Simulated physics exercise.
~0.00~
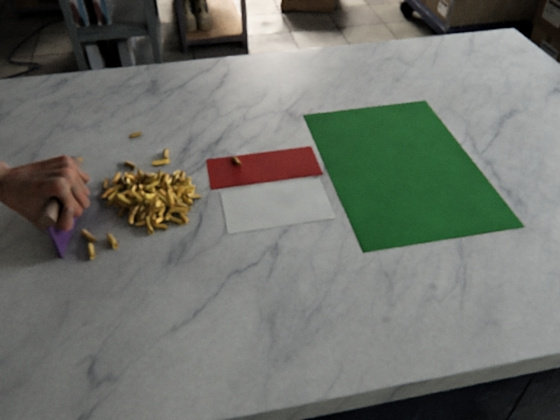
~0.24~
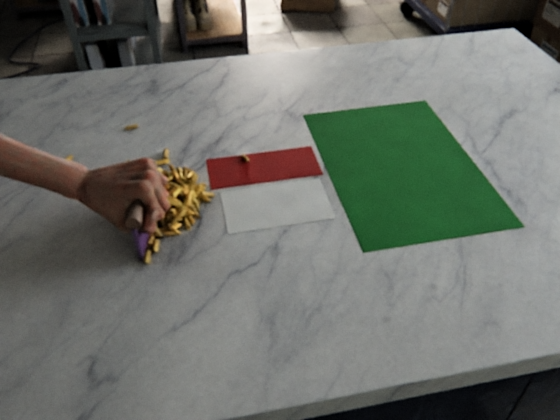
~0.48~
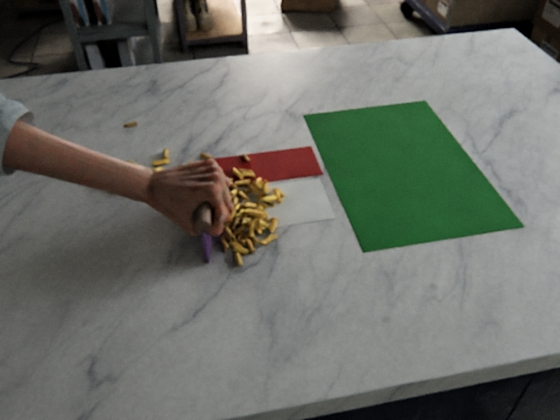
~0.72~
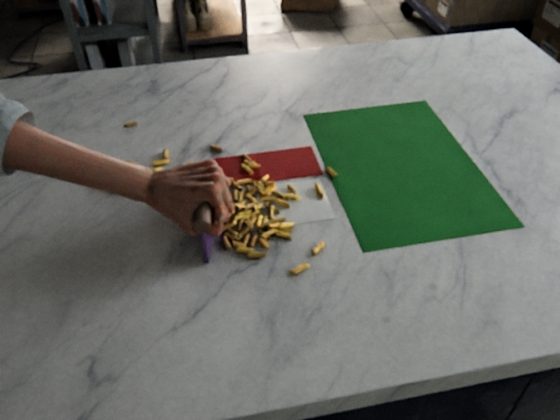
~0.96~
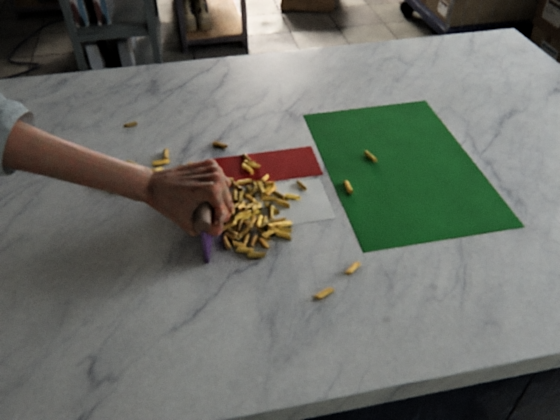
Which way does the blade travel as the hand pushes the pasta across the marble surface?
The blade moves to the right, pushing the pile of pasta ahead of it.
